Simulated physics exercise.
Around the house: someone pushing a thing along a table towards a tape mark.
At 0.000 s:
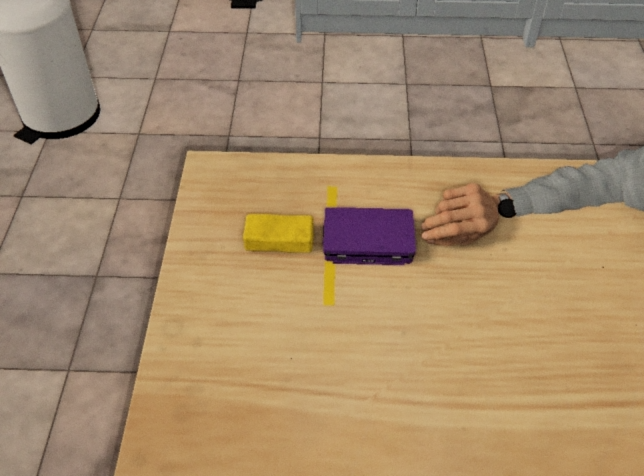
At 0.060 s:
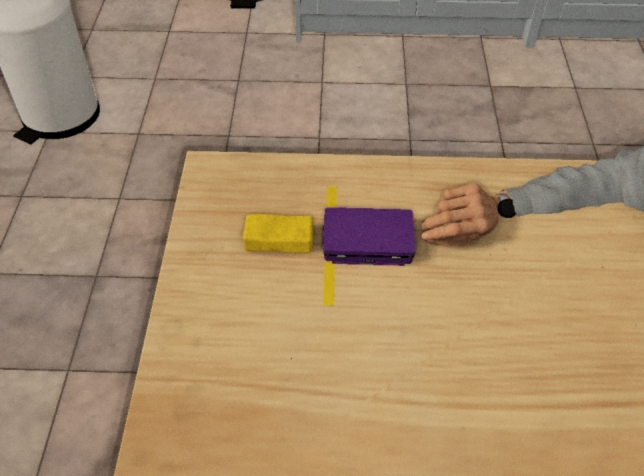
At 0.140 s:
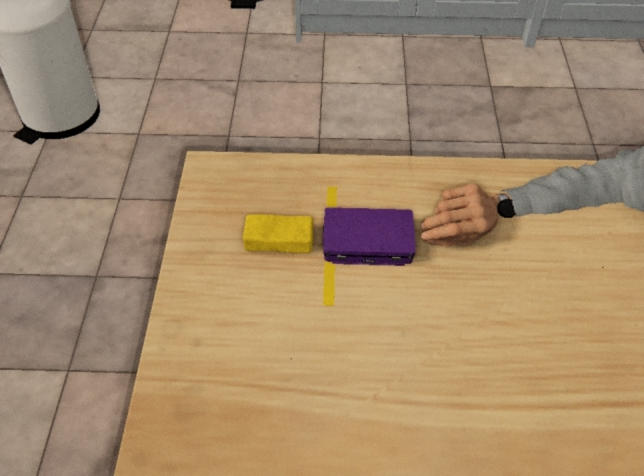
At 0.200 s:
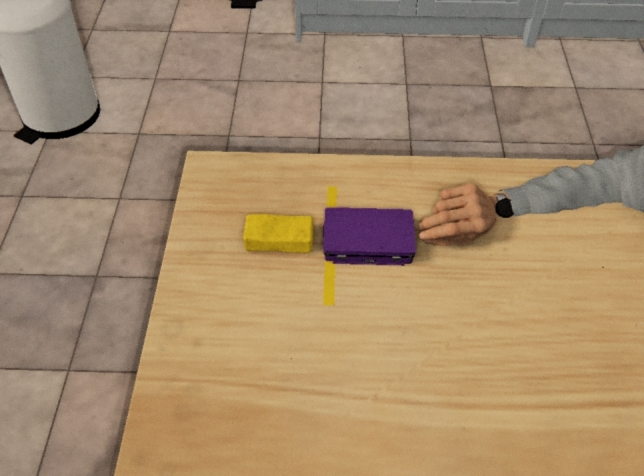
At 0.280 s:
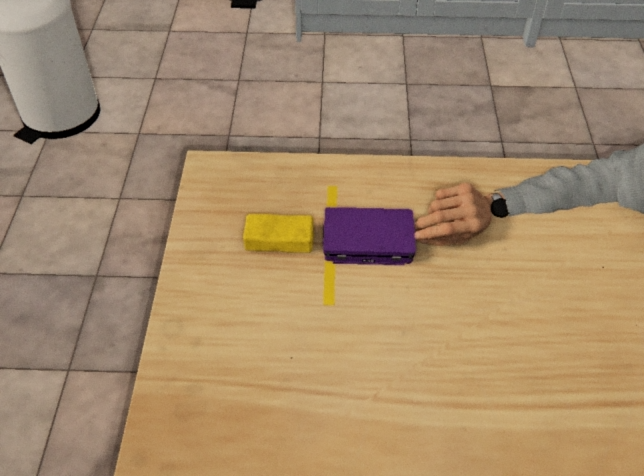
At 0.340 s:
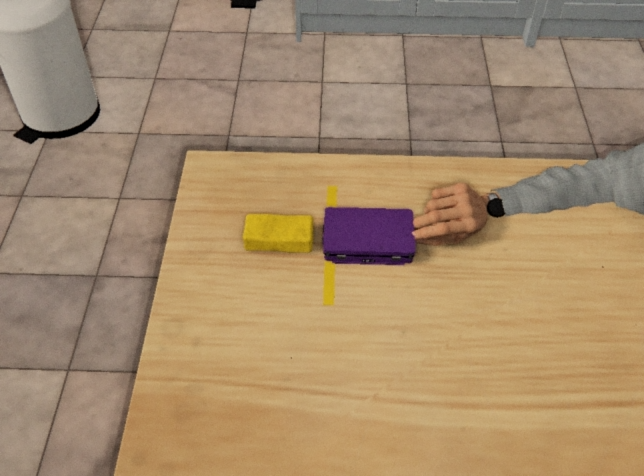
In this clip, a yellow sponge and a purple case stay still beside a tape mark on a wooden table, while a hand at the right shifts slightly left until its fingers are at the case's right side.
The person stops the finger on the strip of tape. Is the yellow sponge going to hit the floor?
As it turns out, the yellow sponge remains on top.
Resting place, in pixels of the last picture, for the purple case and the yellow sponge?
The purple case at (281, 234), the yellow sponge at (202, 231).
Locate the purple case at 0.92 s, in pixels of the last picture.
Near (335, 236).
By 0.92 s, yellow sponge shifted a little near (255, 233).
By 1.46 s, yellow sponge shifted about its own width near (221, 232).
When it is over (2.4 s), the yellow sponge is still on the table, near (202, 231).
